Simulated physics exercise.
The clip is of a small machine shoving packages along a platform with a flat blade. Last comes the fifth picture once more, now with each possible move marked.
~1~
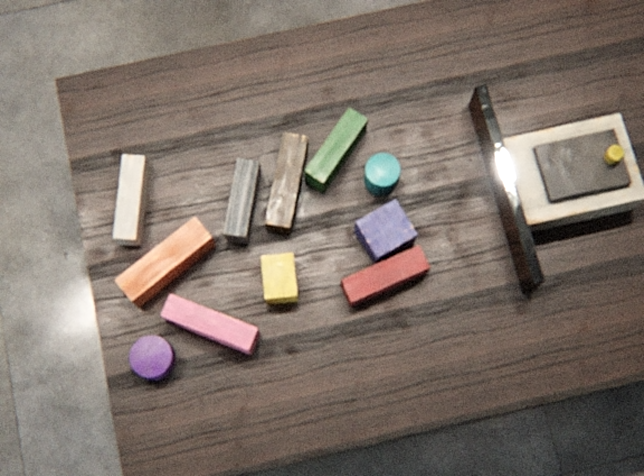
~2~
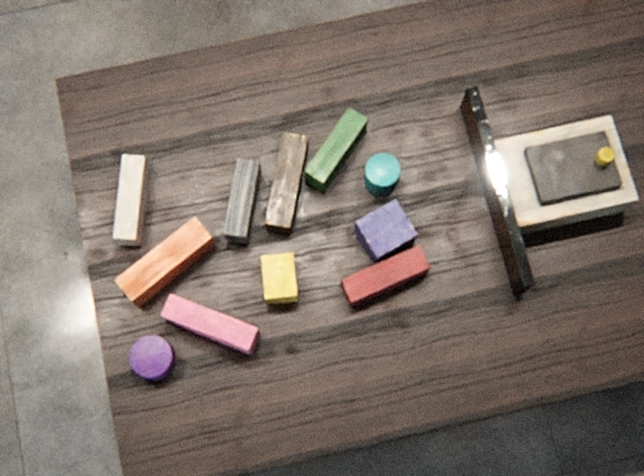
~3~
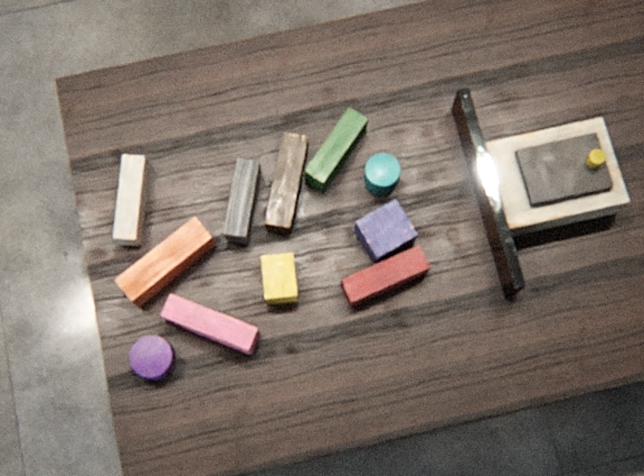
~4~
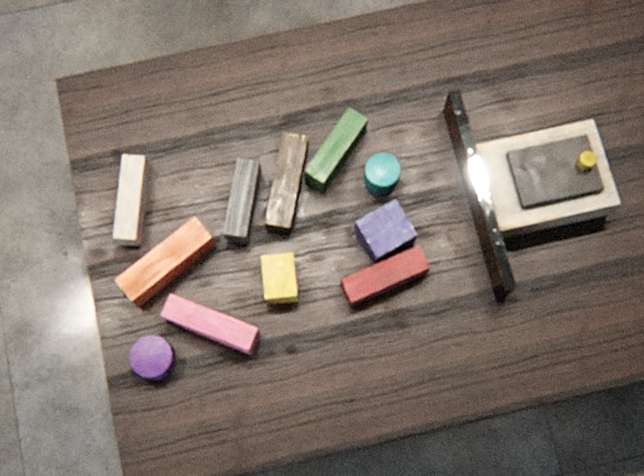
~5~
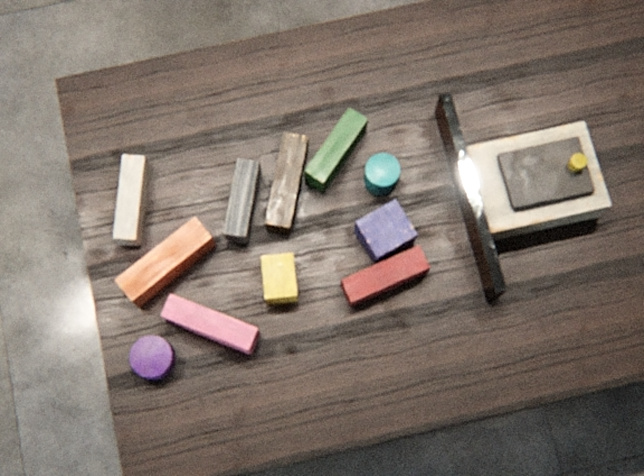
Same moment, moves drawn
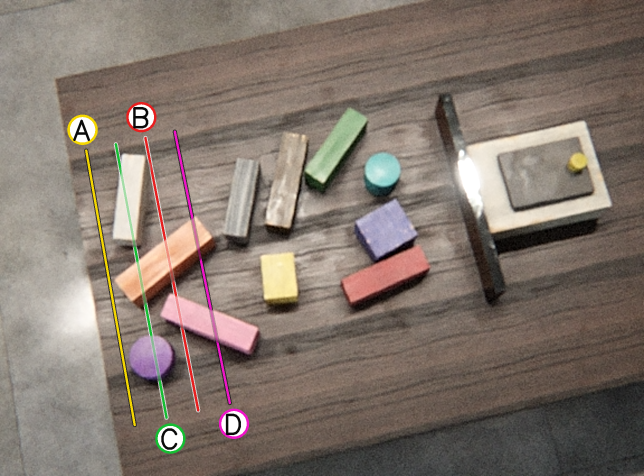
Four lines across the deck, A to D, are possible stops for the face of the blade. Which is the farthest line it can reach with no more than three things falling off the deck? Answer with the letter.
Stop at B.
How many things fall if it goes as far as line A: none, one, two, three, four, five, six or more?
By then, six or more.
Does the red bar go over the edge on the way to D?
No.
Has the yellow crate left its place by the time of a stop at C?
By then, yes.
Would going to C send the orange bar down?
By then, yes.
On the copy, A at (110, 283); B at (171, 269); C at (140, 276); D at (201, 262).
On B. First, robot (431, 198); green bar (313, 153); red bar (326, 287).
Then, robot (323, 222); orange bar (124, 281); purple canister (152, 362).
Finally, robot (238, 241); orange bar over the edge; white bar over the edge; two fallen.
By contrast, A drops ten; C drops four; D is within the limit but short.
